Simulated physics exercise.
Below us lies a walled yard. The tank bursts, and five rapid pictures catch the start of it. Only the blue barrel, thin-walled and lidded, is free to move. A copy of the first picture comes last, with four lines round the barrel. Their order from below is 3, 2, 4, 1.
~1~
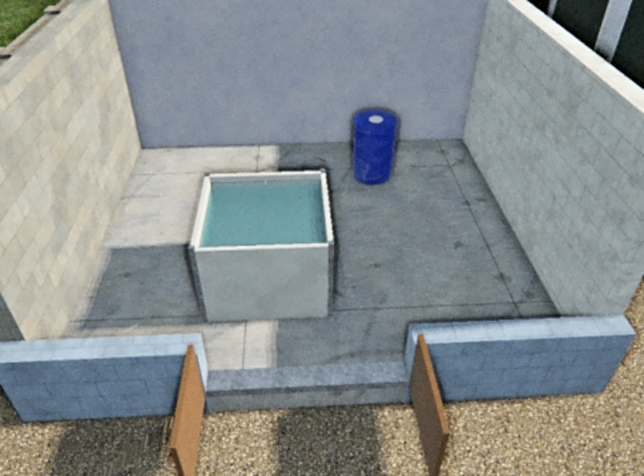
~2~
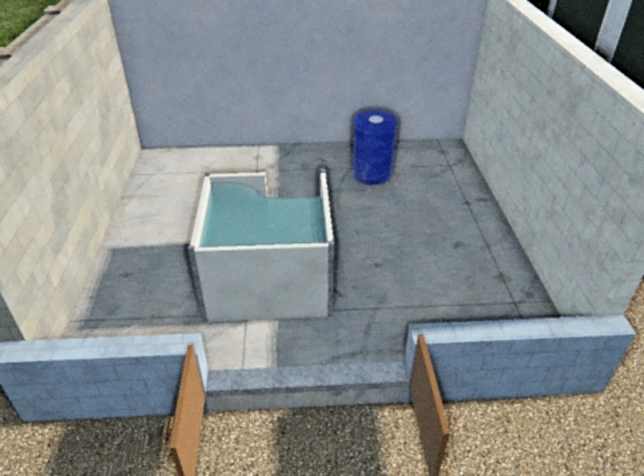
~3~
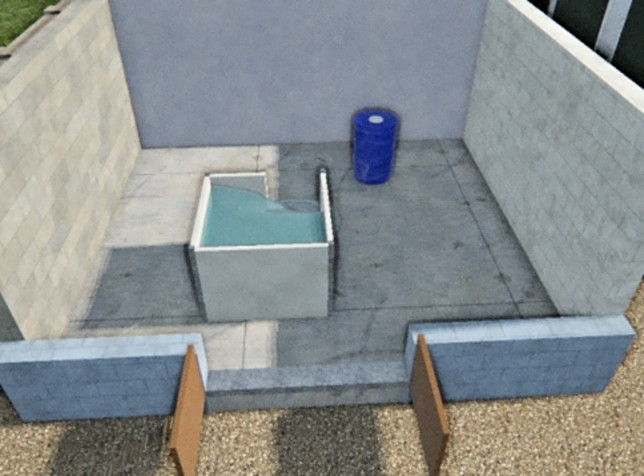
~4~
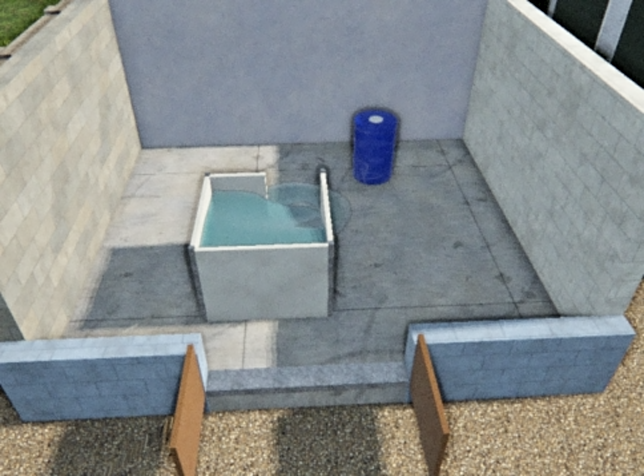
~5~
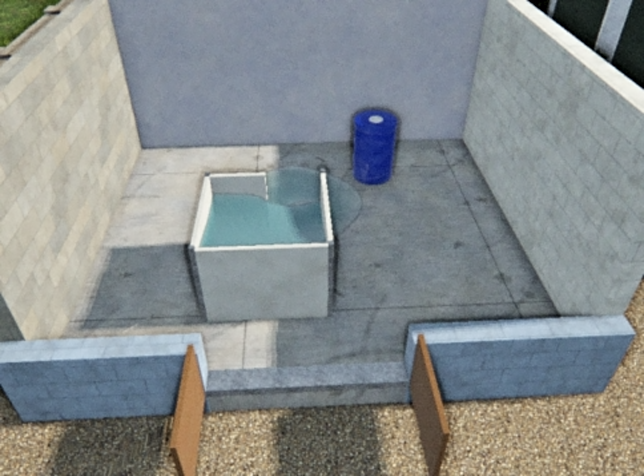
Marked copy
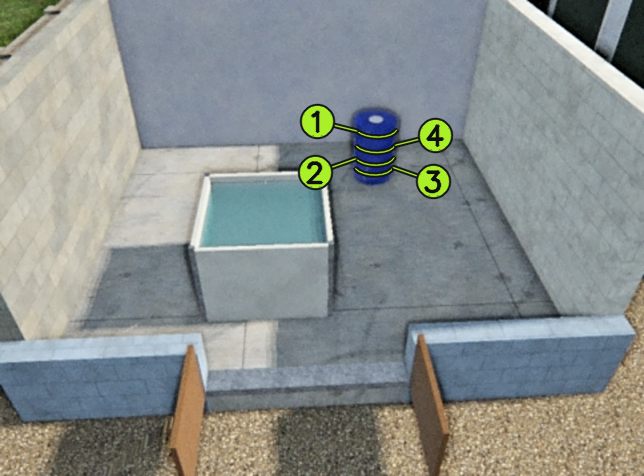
A square, white-walled tank filled with teal water stands left of centre in a walled concrete yard, seen from above by a camera that stays still. A blue barrel stands near the grey back wall, and low blue walls flank an open gateway with brown gates at the front. Part of the tank's back wall disappears, and water spreads from that corner across the floor towards the unmoving barrel.
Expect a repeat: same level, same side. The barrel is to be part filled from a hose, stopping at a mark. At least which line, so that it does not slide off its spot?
Line 2.
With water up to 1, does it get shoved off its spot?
No, not at all.
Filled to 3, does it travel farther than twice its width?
No, it does not.
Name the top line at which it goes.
3.
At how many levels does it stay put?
Three of them.
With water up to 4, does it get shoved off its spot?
No, not at all.
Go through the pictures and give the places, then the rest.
The first picture shows lid of the blue barrel at (376, 120); tank full, its middle at (264, 213); open gate at (306, 332).
In the second picture, water covers 2 % of the ground, mostly out of sight from here.
In the third picture, water covers 4 % of the ground, mostly out of sight from here.
In the fourth picture, 7 % of the ground wet, in view closest to the barrel at (343, 201).
The fifth picture shows lid of the blue barrel at (376, 120); 10 % of the ground wet, in view closest to the barrel at (340, 181).
On the marked copy, 1 at (378, 137); 2 at (376, 165); 3 at (376, 175); 4 at (377, 152); from the bottom up 3, 2, 4, 1.
Choosing 1, it does not move.
Choosing 2, it shifts by a finger or two and stays.
Choosing 3, it is pushed about its own width away.
Choosing 4, it does not move.
